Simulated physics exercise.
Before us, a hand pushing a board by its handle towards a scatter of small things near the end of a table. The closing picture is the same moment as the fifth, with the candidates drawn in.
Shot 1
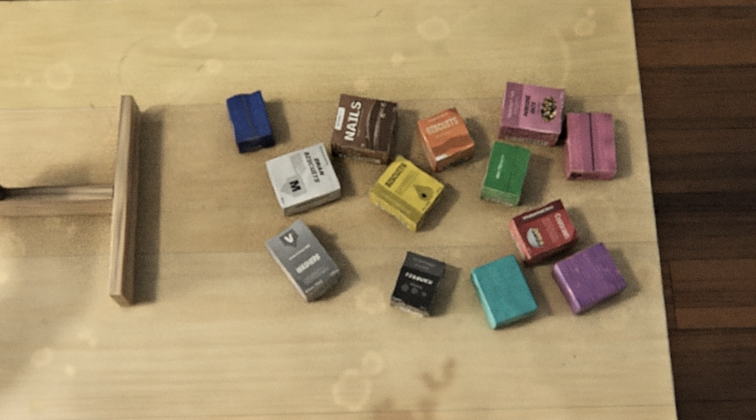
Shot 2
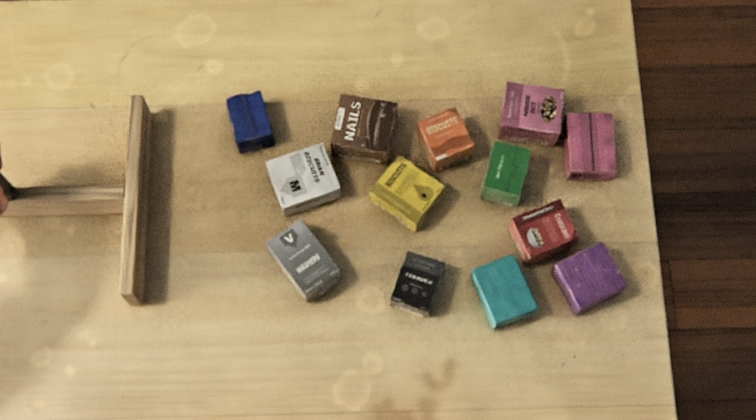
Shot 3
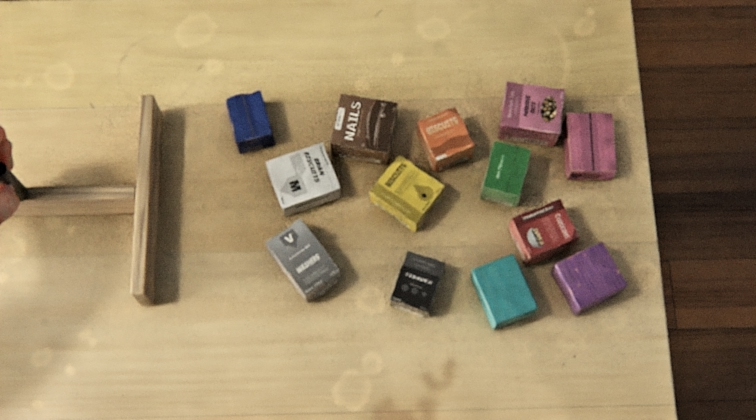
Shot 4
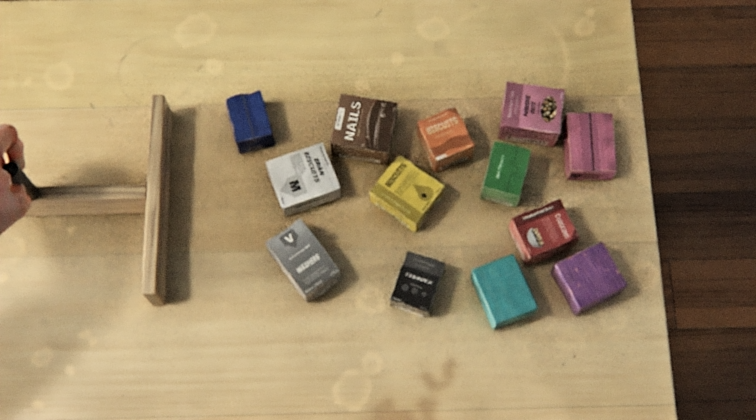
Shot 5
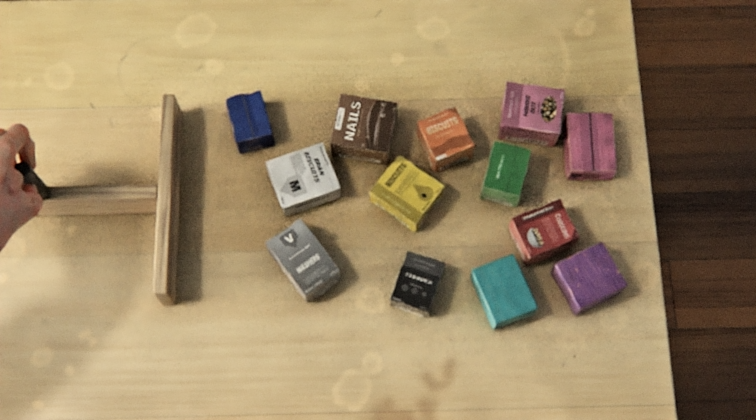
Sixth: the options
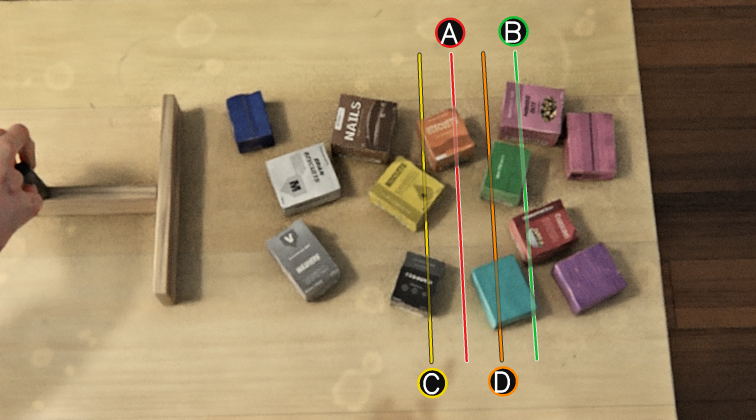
To begin with, a wooden board on a handle stands at the left of a pale table, apart from a scatter of colourful small boxes and blocks. A hand comes into view at the left edge, gripping the handle, and pushes the board slowly rightward a short way, while the scattered items stay still.
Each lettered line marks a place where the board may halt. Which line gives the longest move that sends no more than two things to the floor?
Stop at D.
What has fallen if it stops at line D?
The pink box goes over.
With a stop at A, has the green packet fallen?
No.
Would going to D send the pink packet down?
By then, no.
On the marked copy, A at (459, 200); B at (525, 199); C at (425, 201); D at (492, 199).
Taking D. A third of the way, board (283, 188); blue box (311, 121); brown box (376, 129).
Two thirds of the way, board (401, 185); pink box (609, 146); pink packet (577, 92).
When it is over, board (490, 183); pink box over the edge; purple block (660, 286); one fallen.
As for the rest, A is within the limit but short; B drops four; C is within the limit but short.
